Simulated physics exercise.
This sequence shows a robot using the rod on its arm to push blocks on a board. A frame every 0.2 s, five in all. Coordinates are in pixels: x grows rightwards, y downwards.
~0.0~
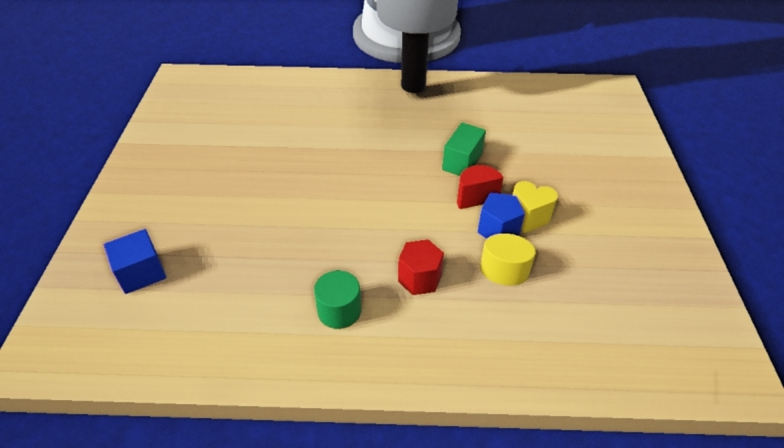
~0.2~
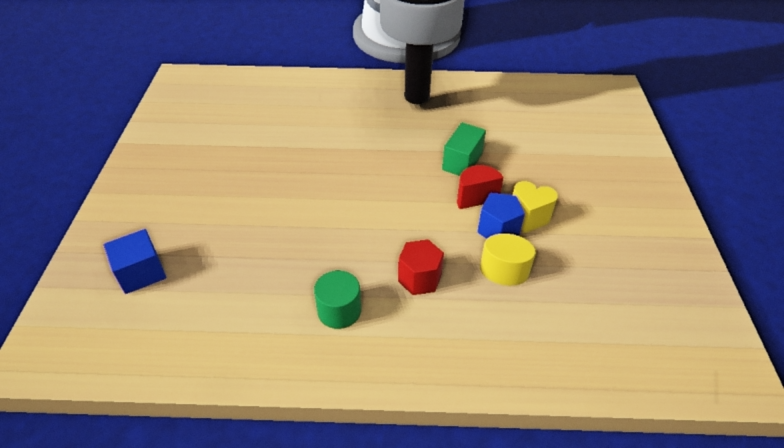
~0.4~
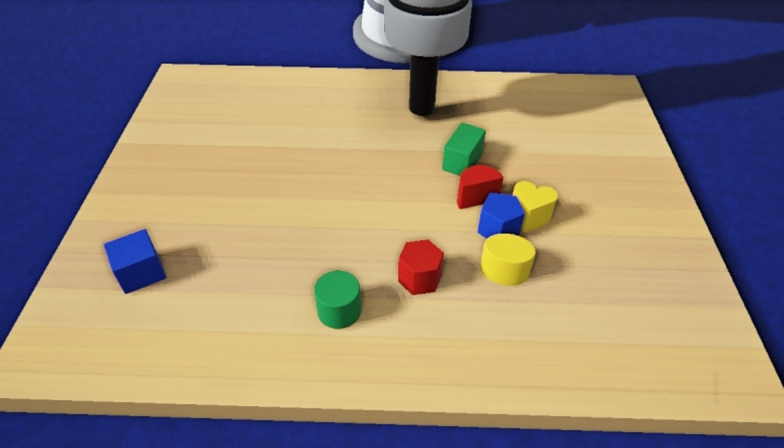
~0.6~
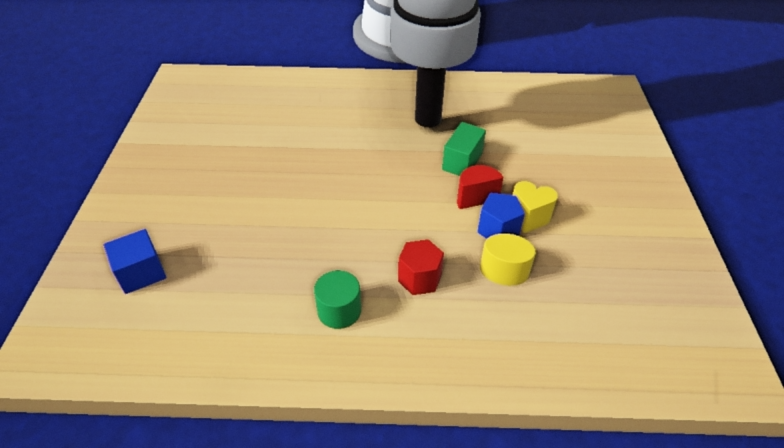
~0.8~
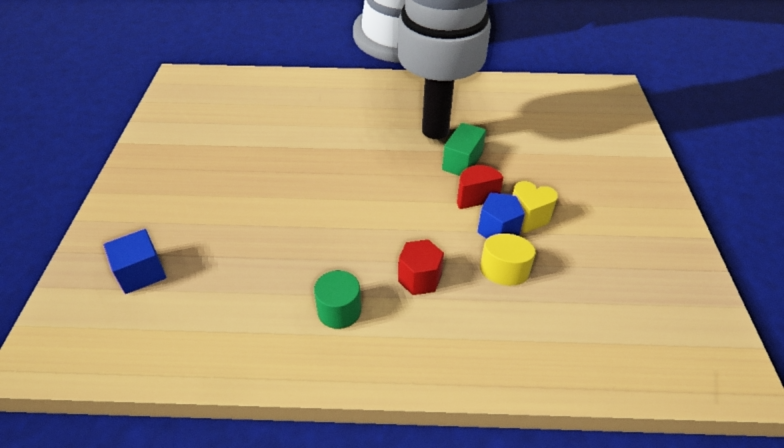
A pale wooden board lies on a deep blue surface, seen from above at an angle by a still camera. A blue block sits at left, a green cylinder and red block near the lower middle, and a cluster of green, red, blue and yellow blocks right of centre. A robot arm's black rod moves steadily from the top edge down and slightly right towards the green block, while the blocks stay still.
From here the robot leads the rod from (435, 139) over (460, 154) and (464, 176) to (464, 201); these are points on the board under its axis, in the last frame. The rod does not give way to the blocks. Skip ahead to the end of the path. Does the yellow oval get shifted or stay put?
By the last moment of the path, the yellow oval has shifted.
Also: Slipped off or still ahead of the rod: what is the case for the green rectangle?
It remains before the rod.
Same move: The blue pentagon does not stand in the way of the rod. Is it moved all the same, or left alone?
It does get moved.
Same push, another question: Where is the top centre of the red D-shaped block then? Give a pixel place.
Its top centre lands on (489, 221).
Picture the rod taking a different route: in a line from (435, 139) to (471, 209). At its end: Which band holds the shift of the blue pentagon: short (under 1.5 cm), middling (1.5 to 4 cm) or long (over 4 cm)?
Between 1.5 and 4 cm.
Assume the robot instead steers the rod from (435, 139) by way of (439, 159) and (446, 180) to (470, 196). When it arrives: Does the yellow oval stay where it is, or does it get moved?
The yellow oval will stay where it is.
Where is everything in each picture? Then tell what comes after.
Rod tip (413, 86); block tops, green rectangle (466, 137); red D-shaped block (480, 174); blue pentagon (503, 206); yellow oval (510, 247), in the first frame.
Rod (417, 97); blocks unchanged, in the second frame.
Rod (422, 109); blocks unchanged, in the third frame.
Rod (428, 120); blocks unchanged, in the fourth frame.
Rod (435, 131); green rectangle (466, 137); red D-shaped block (480, 174); blue pentagon (503, 206); yellow oval (510, 247), in the fifth frame.
On the path given first. One third of the way, rod (462, 146); green rectangle (477, 147), turned 30° clockwise.
Two thirds of the way, rod (465, 168); green rectangle (484, 170), turned 40° clockwise; red D-shaped block (486, 193), turned 20° anticlockwise; blue pentagon (508, 213).
At the end, rod (465, 193); green rectangle (484, 197), turned 45° clockwise; red D-shaped block (489, 221), turned 35° anticlockwise; blue pentagon (523, 228), turned 60° anticlockwise; yellow oval (516, 260), turned 20° clockwise.
